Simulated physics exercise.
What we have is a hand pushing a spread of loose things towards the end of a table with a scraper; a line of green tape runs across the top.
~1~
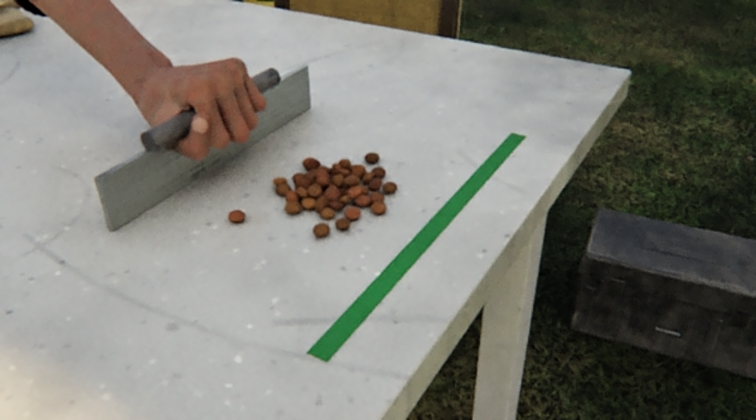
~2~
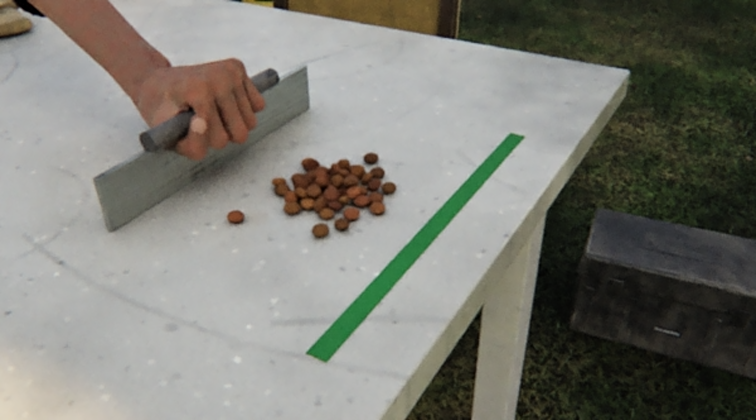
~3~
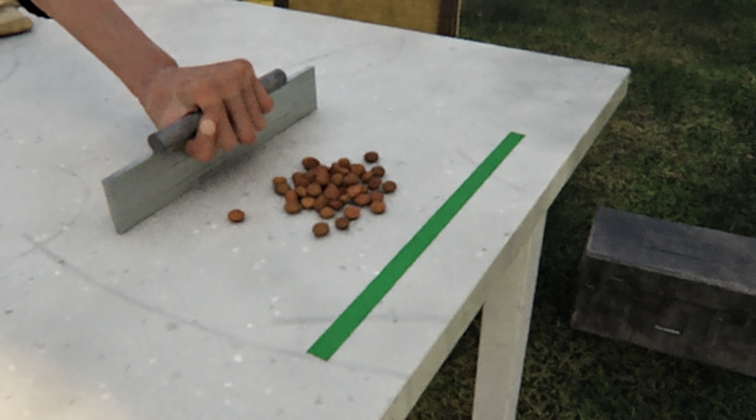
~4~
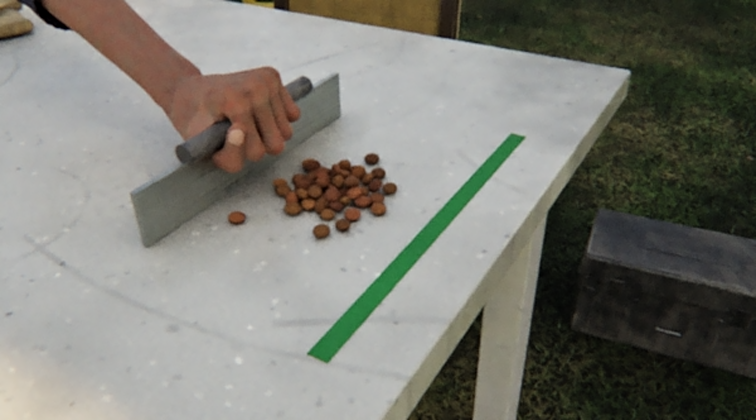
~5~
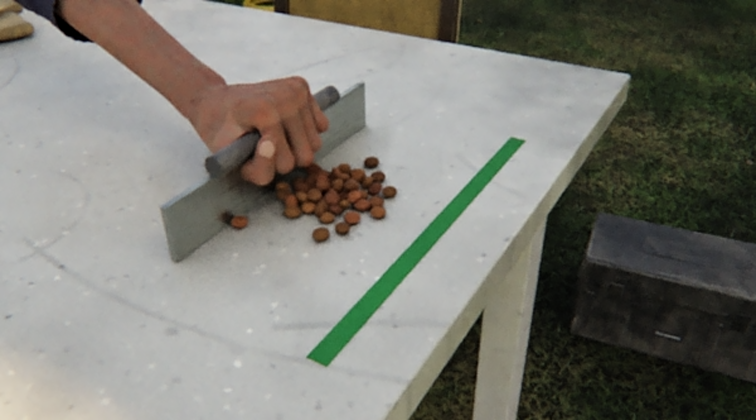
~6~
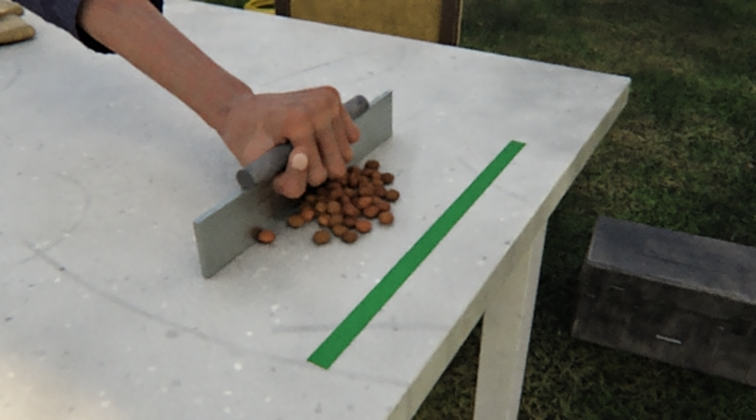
Outdoors above grass, a pale speckled tabletop is seen from above at an angle. A bare hand grips the dark handle of a flat grey scraper at left, with small reddish-brown pieces in the middle, green tape near the right edge, and a dark box on the grass. After resting briefly, the hand slides the scraper rightward, meeting the pieces and pushing some closer together toward the tape.
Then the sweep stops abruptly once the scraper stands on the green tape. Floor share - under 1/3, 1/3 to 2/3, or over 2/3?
The amount knocked off never gets to a third.
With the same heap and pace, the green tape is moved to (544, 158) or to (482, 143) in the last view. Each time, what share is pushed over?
Note: Case one 80 in a hundred; case two 0 in a hundred.
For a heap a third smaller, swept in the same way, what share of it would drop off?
0 per cent or so.
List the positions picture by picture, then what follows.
The first picture shows scraper at (123, 192), at rest; green tape at (512, 142), about a palm's width from the edge; edge at (504, 247); the heap at (336, 185), bits of dog kibble.
The second picture shows scraper at (122, 192), at rest.
The third picture shows scraper at (130, 194); the heap at (335, 184).
The fourth picture shows scraper at (158, 207).
The fifth picture shows scraper at (187, 221); the heap at (336, 189).
The sixth picture shows scraper at (219, 235); green tape at (512, 150); edge at (504, 255); the heap at (348, 194), most pushed along.
Soon after the last picture, scraper still moving, near (379, 164); heap all on the table, its front near (431, 241).
A little later, scraper stopped at the green tape; heap a small part over the edge.
At rest, scraper stopped at the green tape; heap a small part over the edge.
